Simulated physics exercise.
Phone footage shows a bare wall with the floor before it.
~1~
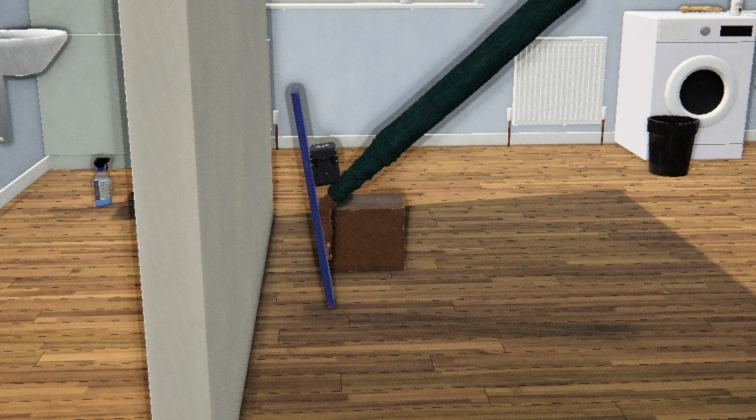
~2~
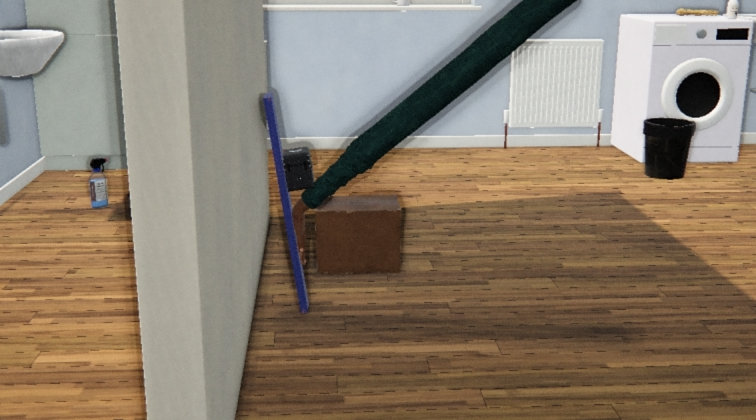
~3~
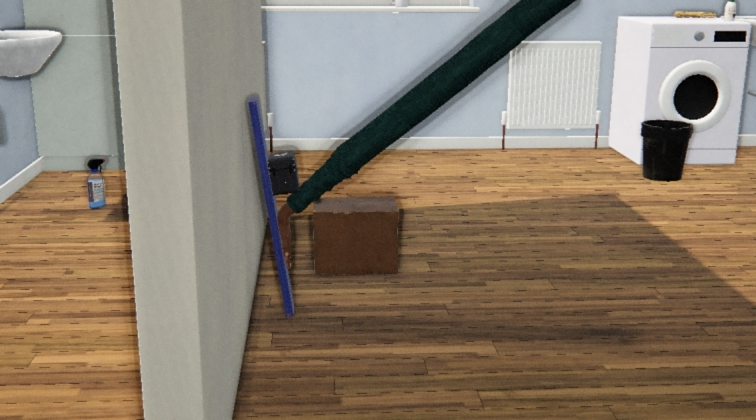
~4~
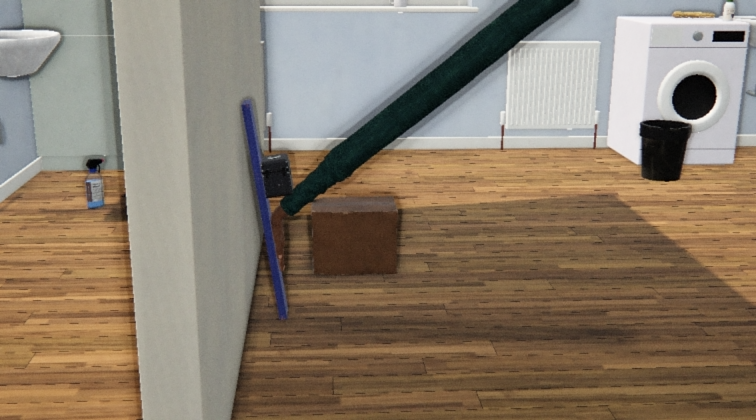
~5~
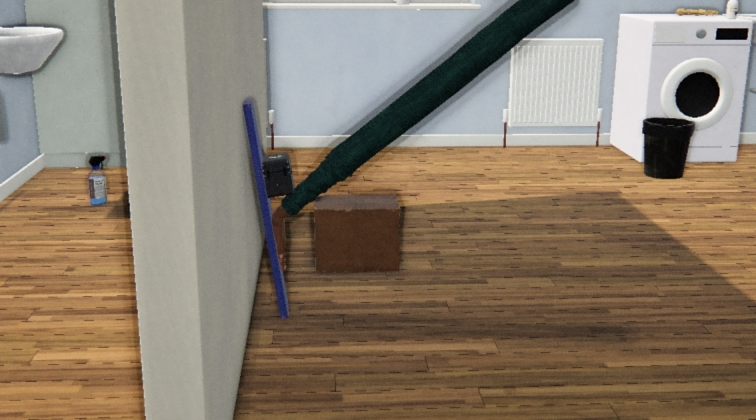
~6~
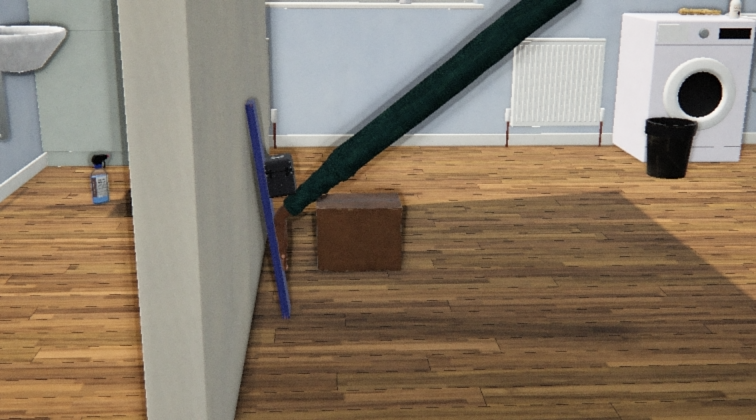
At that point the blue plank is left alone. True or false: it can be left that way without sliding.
True.
Then, 0.40 s on from there, no change.
Then, 0.90 s on from there, blue plank resting near (269, 212).
In the end, both unmoved. At the end, from the last picture's camera, blue plank near (269, 212). The plank holds.
